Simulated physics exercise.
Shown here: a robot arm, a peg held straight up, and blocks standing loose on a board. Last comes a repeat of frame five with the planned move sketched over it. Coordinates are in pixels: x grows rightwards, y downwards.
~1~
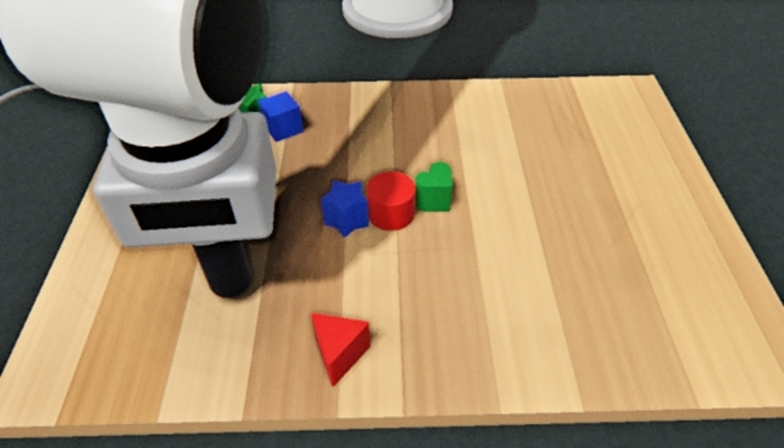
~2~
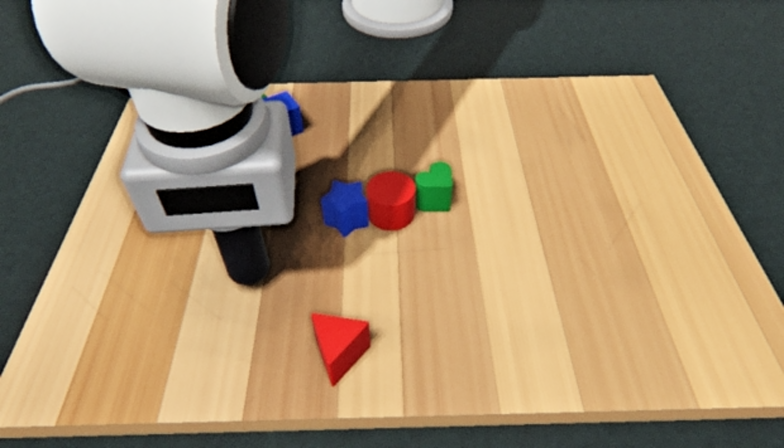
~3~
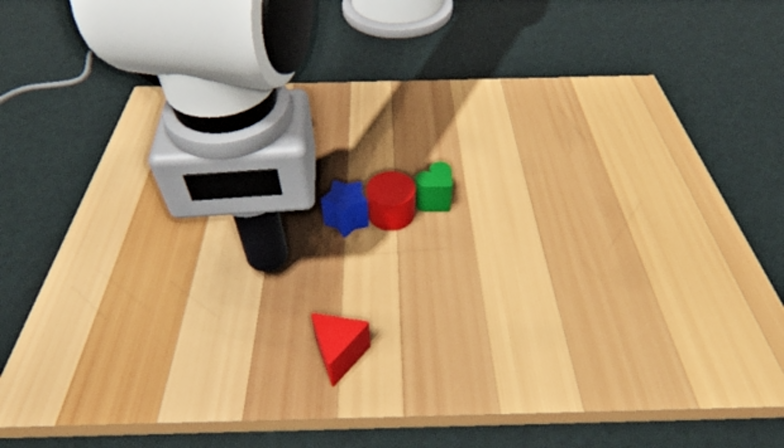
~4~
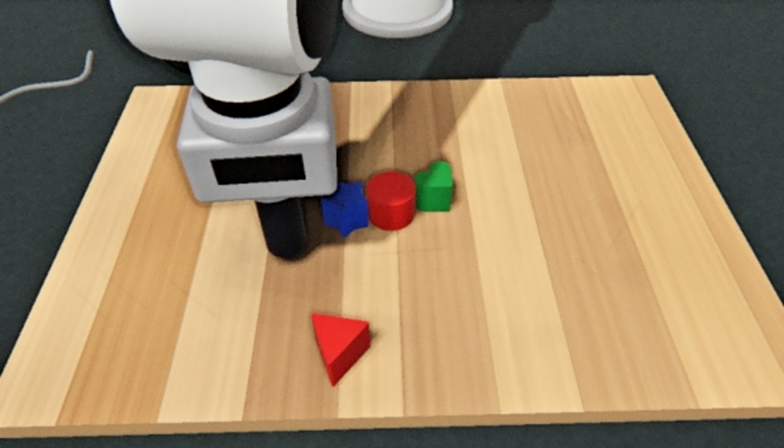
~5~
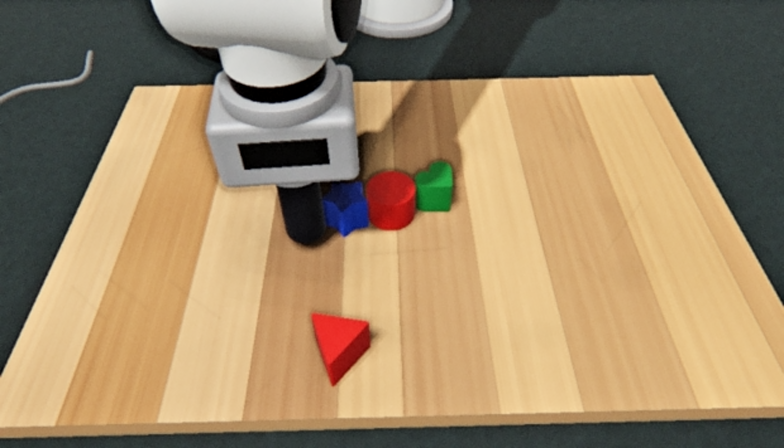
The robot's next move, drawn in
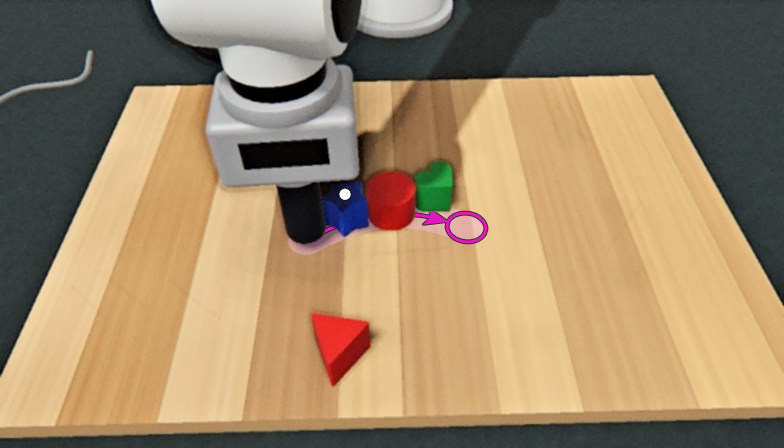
On a wooden board scattered with colored blocks, a robot arm slid its black peg steadily up and to the right, drawing close beside the blue star while the blocks in view stayed still.
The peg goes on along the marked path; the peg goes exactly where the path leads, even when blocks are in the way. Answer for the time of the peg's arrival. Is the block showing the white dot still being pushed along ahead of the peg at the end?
I expect not.
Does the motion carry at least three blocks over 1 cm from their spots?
Yes
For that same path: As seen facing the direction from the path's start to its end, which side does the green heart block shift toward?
Off to the left side.
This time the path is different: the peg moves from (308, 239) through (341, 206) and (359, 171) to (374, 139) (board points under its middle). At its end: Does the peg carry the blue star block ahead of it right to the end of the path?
That would be a no.
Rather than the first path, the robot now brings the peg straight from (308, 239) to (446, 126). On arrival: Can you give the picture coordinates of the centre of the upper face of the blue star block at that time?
If I read the scene right, the answer is (435, 153).
Drawn move, from (308, 239) by way of (359, 219) and (413, 215) to (466, 227); the dot is on the blue star block.
The first path, step by step. One third of the way, peg (359, 209); blue star block (386, 177); red circular block (429, 178); green heart block (470, 166), turned 15° anticlockwise.
Two thirds of the way, peg (414, 206); blue star block (439, 172); red circular block (483, 173); green heart block (507, 153), turned 80° anticlockwise.
At the end, peg (468, 218); blue star block (485, 179); red circular block (522, 169); green heart block (520, 144), turned 130° anticlockwise.
